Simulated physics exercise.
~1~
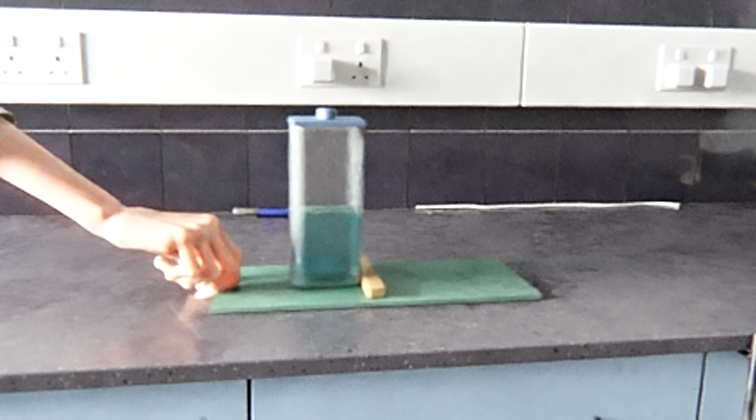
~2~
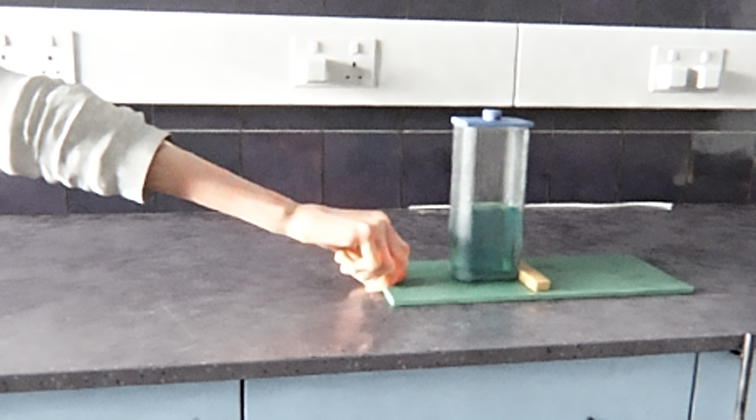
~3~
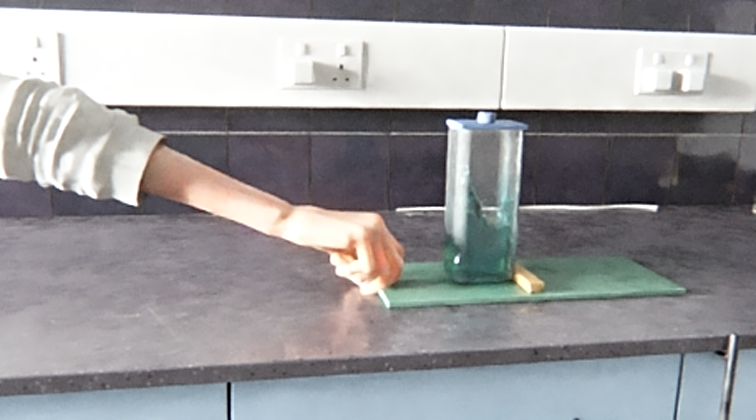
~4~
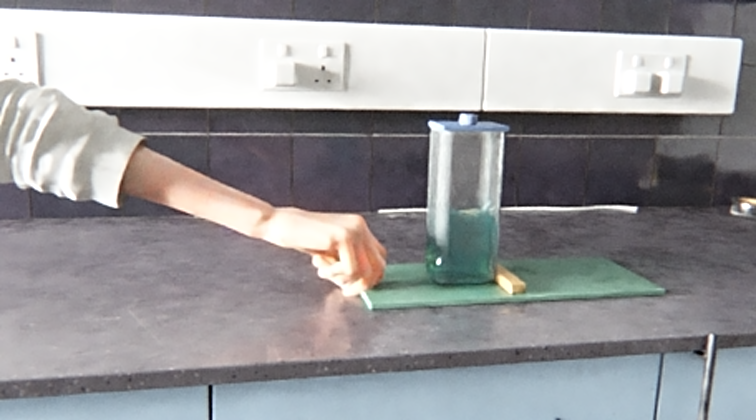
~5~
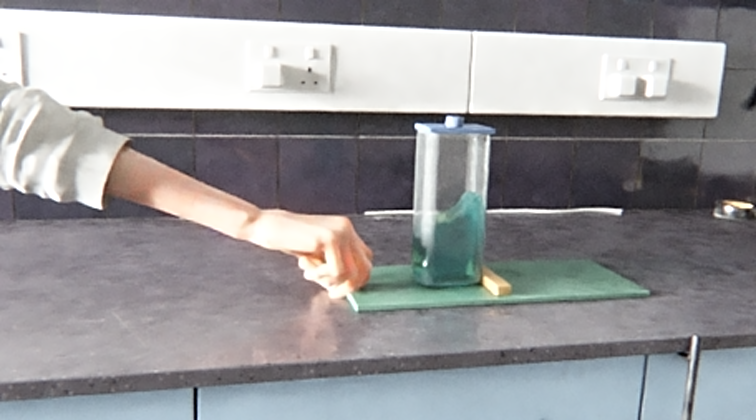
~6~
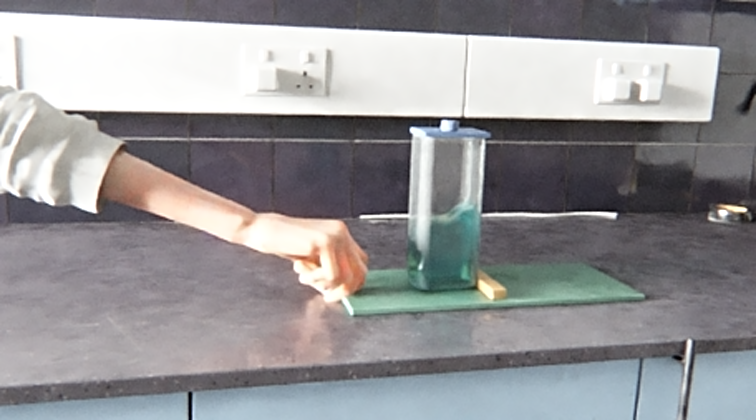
On a dark speckled kitchen worktop, seen from the front and slightly above, a hand at the left grips the end of a flat green board. Blue cupboard fronts sit below, with dark tiles and white socket panels behind. A clear, tall canister with a blue lid, partly filled with blue-green water, stands on the board against a small wooden strip at its right. The arm slides the board to the right and stops it. The water surges up the canister's right side and sloshes about, while the canister tips very slightly and settles. It ends upright against the strip, its water still uneven.
